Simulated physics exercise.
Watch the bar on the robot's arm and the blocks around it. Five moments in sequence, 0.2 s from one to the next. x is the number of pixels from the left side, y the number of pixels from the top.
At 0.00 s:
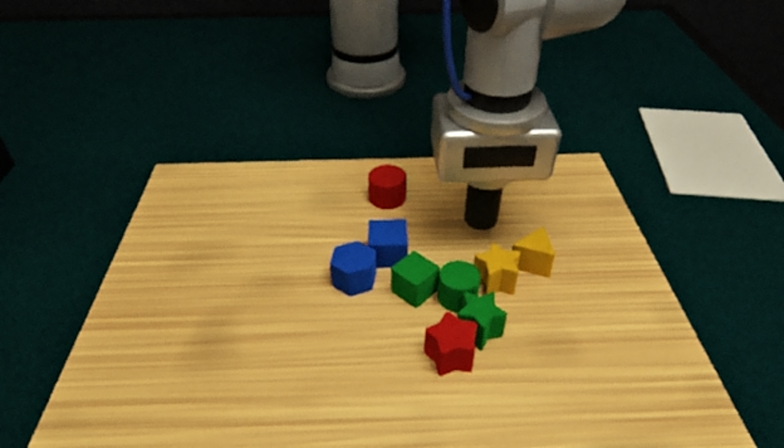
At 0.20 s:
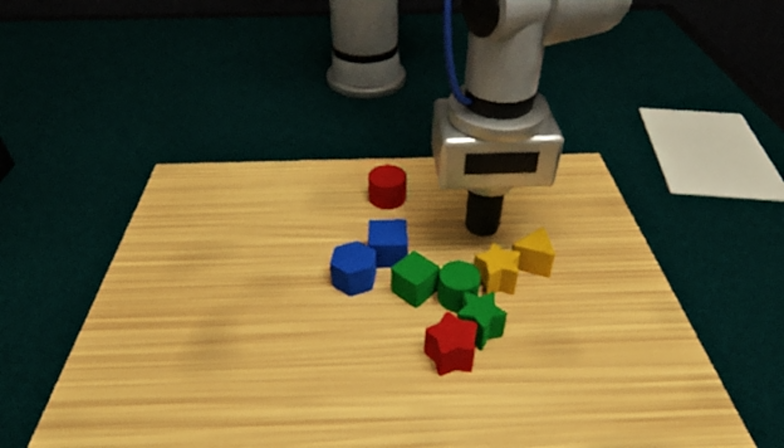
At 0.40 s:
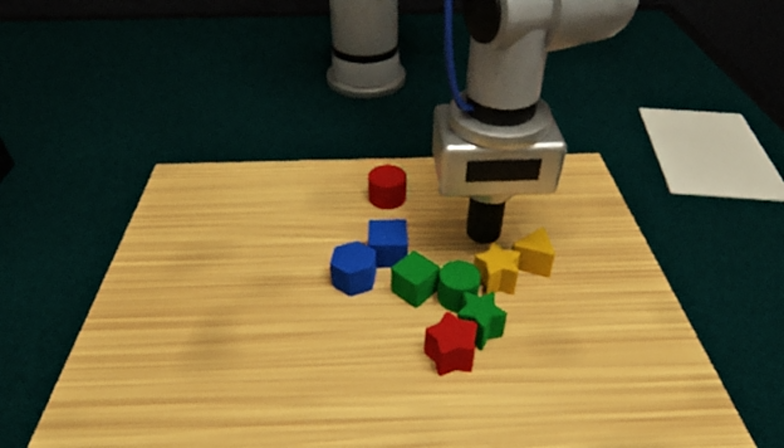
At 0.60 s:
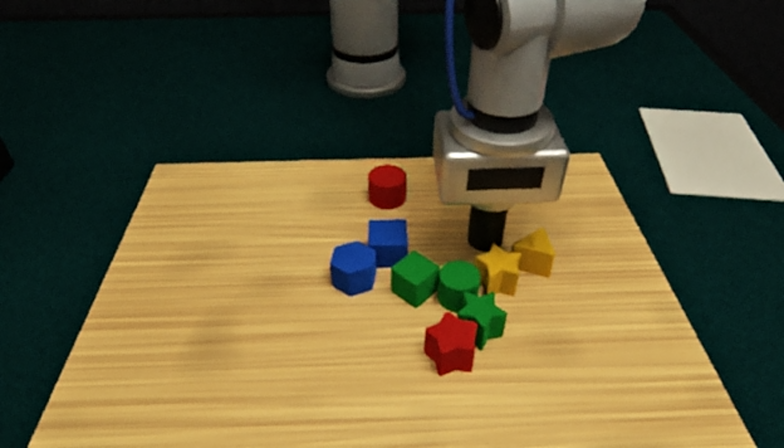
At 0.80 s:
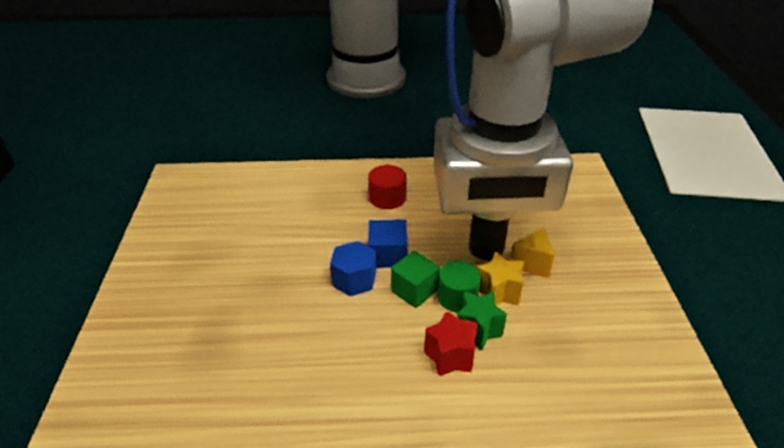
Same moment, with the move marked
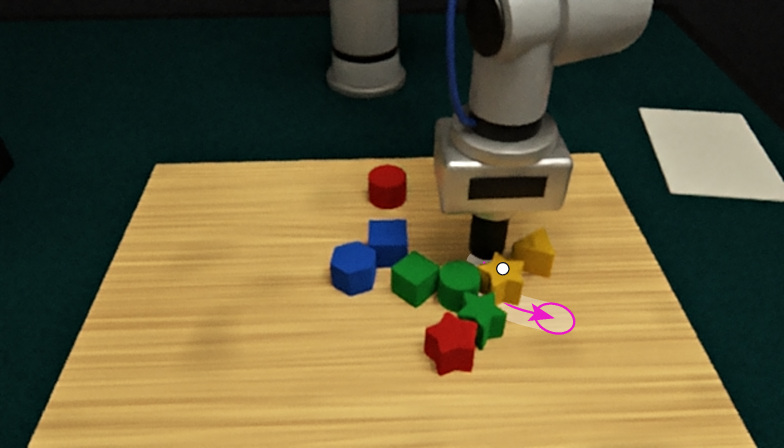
A robot arm lowered its black tip toward a cluster of colored blocks on a wooden board, then nudged the yellow star slightly toward the viewer while the other blocks stayed still.
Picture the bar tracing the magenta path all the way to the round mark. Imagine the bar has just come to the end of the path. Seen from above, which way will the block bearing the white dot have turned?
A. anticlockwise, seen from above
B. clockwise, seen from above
I choose B.
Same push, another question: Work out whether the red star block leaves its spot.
It is untouched.
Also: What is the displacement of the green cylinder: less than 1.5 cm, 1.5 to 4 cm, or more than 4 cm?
My answer is that it shifts under 1.5 cm.
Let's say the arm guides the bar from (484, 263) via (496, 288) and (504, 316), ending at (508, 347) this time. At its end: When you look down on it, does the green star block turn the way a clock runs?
Short answer: Yes.
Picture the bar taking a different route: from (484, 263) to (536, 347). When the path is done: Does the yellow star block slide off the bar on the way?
Short answer: No.
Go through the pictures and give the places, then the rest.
In the first frame, bar's lower end (481, 219); red star block (453, 332); green cylinder (460, 274); yellow star block (499, 258).
In the second frame, bar (482, 225); blocks still.
In the third frame, bar (483, 232); blocks still.
In the fourth frame, bar (485, 240); blocks still.
In the fifth frame, bar (486, 248); red star block (453, 332); green cylinder (460, 274); yellow star block (503, 269).
Drawn move, from (484, 263) via (492, 288) and (517, 308), ending at (555, 318); the dot is on the yellow star block.
The first path, step by step. One third of the way, bar (494, 274); yellow star block (515, 294).
Two thirds of the way, bar (522, 295); yellow star block (539, 313), turned 30° clockwise.
At the end, bar (559, 304); red star block still; green cylinder still; yellow star block (554, 322), turned 65° clockwise.
